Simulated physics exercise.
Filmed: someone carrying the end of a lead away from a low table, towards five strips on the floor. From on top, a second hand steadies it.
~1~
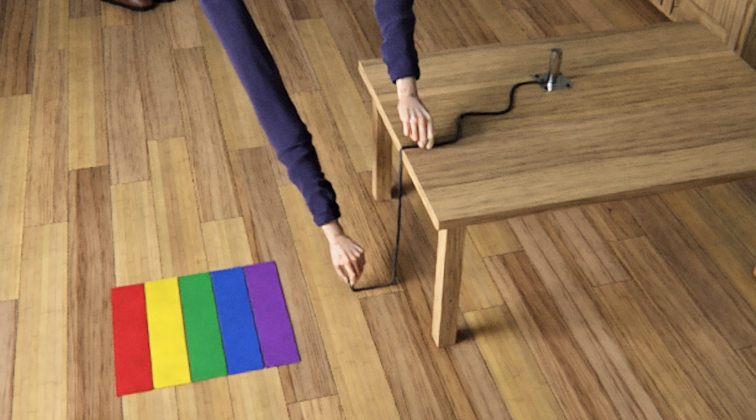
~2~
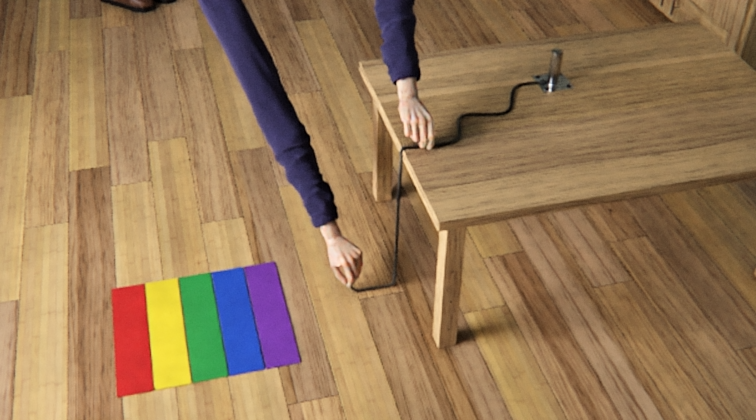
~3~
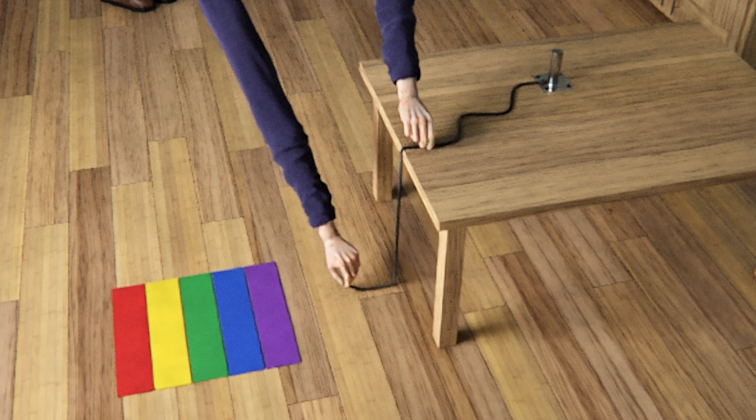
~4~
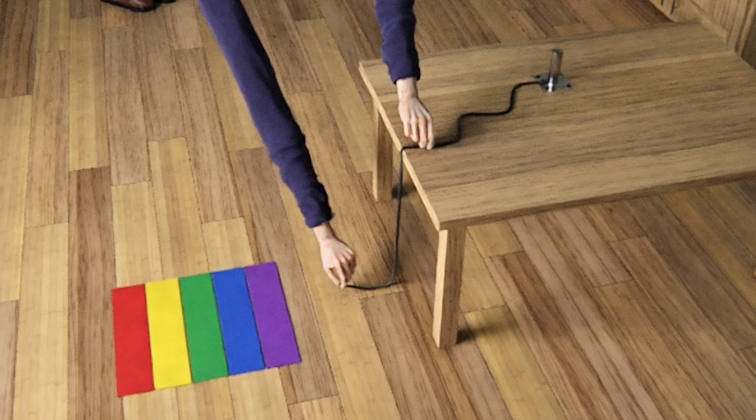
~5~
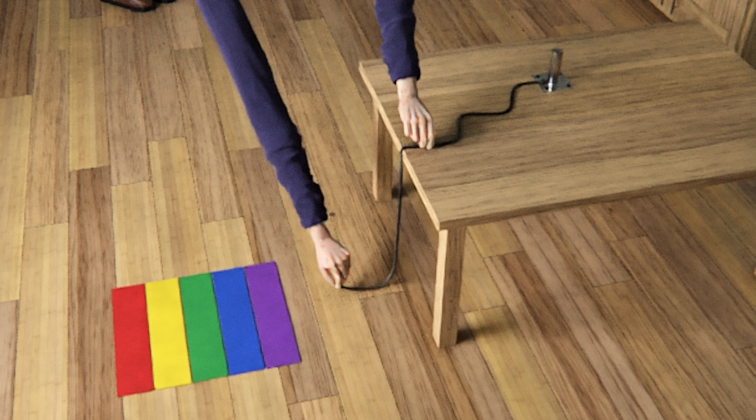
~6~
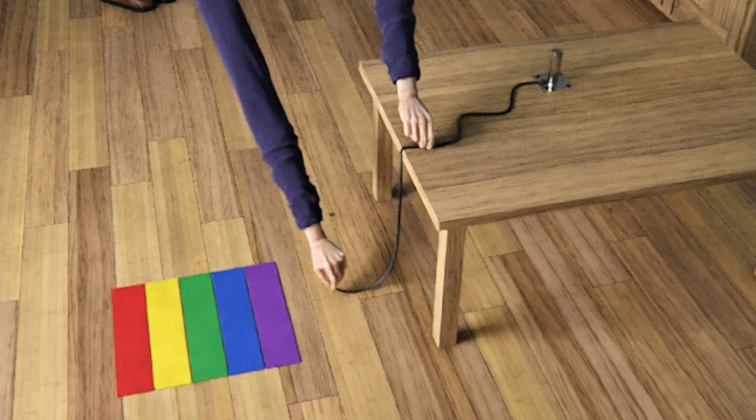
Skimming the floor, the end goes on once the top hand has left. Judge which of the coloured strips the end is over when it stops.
It is over the green strip.
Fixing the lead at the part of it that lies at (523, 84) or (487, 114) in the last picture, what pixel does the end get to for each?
First try near (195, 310), second near (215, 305).
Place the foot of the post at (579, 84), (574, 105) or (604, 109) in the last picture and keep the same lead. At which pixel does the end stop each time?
Try 1 about (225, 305), try 2 about (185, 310), try 3 about (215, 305).
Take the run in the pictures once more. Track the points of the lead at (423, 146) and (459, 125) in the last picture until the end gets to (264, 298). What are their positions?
First at (396, 157), next at (432, 126).
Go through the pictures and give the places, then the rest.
End (350, 282); purple (278, 345); blue (243, 351); green (207, 358); yellow (170, 365); red (133, 372), in the first picture.
End (347, 283); lead through (518, 86) (486, 115) (455, 141) (401, 166) (397, 223) (394, 278), in the second picture.
End (345, 284), in the third picture.
End (341, 284); lead through (518, 86) (486, 114) (455, 141) (401, 166) (398, 222) (393, 277), in the fourth picture.
End (336, 285), in the fifth picture.
End (331, 286); lead through (517, 86) (486, 114) (455, 140) (401, 166) (399, 222) (384, 277), in the sixth picture.
Soon after, end near (264, 298); over purple.
Then, end near (218, 306); over blue.
At full stretch, end near (191, 310); over green. The green one.
